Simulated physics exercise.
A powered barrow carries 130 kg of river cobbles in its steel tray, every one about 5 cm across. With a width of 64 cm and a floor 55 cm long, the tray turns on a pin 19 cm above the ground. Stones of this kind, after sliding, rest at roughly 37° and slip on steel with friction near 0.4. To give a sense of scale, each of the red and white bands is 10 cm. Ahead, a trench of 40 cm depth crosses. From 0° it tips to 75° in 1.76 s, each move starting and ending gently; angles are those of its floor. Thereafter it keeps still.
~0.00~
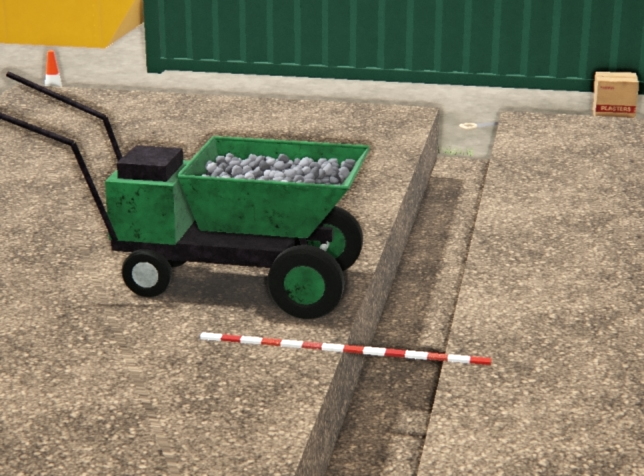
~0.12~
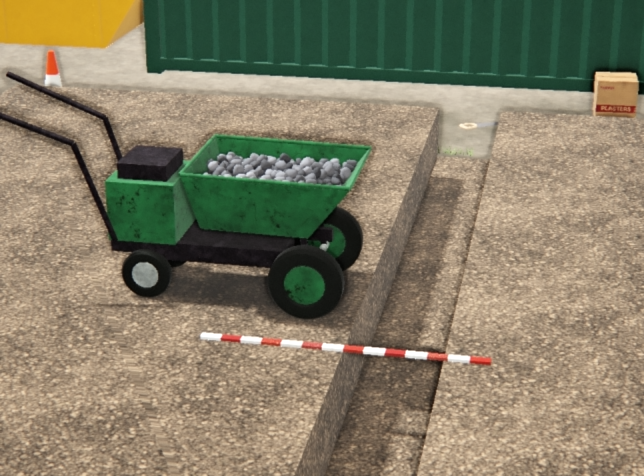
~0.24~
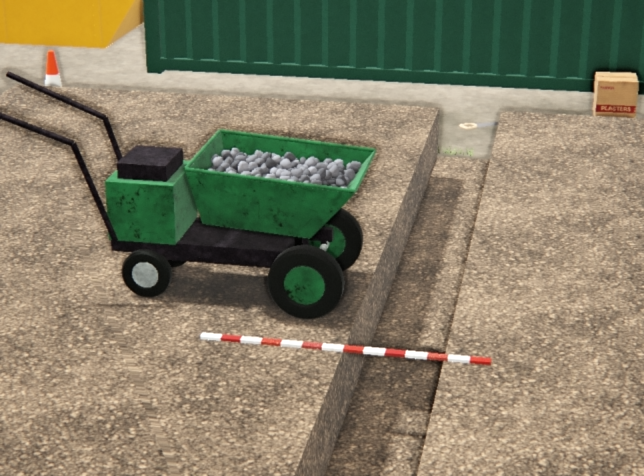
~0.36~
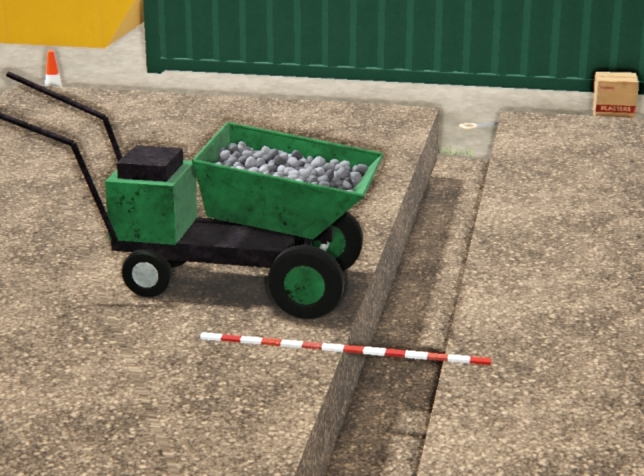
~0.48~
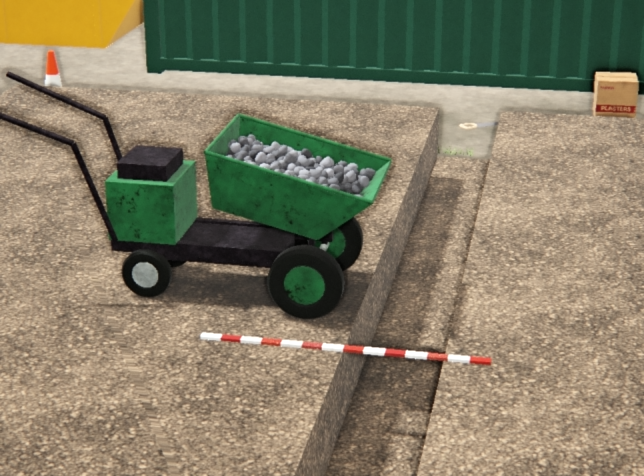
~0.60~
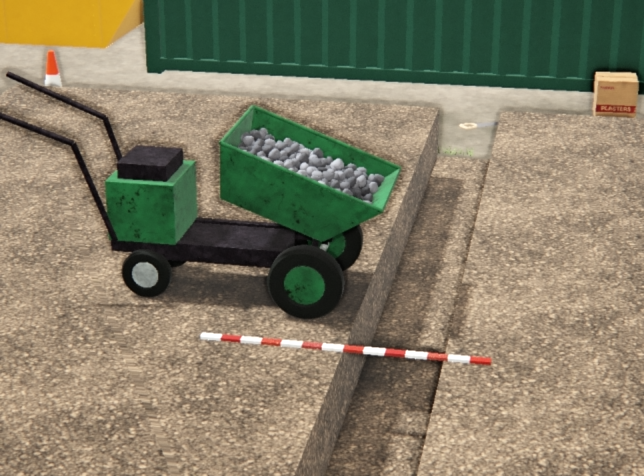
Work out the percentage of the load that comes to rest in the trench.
It works out at about 63 per cent of the load.
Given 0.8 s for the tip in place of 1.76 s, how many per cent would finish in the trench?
With that change, it comes to around 50 per cent.
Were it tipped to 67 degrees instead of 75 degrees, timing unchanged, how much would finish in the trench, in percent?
It would come to about 65 percent.
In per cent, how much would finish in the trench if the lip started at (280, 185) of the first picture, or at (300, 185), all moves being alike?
Some 100 and some 100 per cent, in that order.
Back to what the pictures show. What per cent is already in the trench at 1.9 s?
By then, around 30 percent.
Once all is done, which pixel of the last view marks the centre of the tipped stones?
At about pixel (442, 357) in the last view.
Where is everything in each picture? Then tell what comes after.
Lip at (348, 188), floor tilted 0°, highest stones at (299, 167), in the first picture.
The tray is at 1°, its lip at (350, 189); the top of the load is at (291, 166); the stones move at 0.1 m/s on average, in the second picture.
Lip at (355, 192), floor tilted 4°, highest stones at (262, 161); the stones move at 0.2 m/s on average, in the third picture.
Lip at (363, 196), floor tilted 8°, highest stones at (250, 155); the stones move at 0.3 m/s on average, in the fourth picture.
Lip at (372, 203), floor tilted 14°, highest stones at (246, 145); the stones move at 0.4 m/s on average, in the fifth picture.
Lip at (382, 211), floor tilted 20°, highest stones at (254, 138); the stones move at 0.5 m/s on average, in the sixth picture.
After 1.3 s the floor is at 63°; 99 % in the tray, 1 % in the trench; the foremost stones are at (442, 296).
After 1.9 s the floor is at 75°; 40 % in the tray, 29 % in the trench, 30 % past the trench; the foremost stones are at (556, 307).
After 2.2 s the floor is at 75°; 16 % in the tray, 46 % in the trench, 38 % past the trench; the foremost stones are at (620, 316).
After 4.2 s the floor is at 75°; 0 % in the tray, 63 % in the trench, 37 % past the trench; the foremost stones are past the picture's edge.
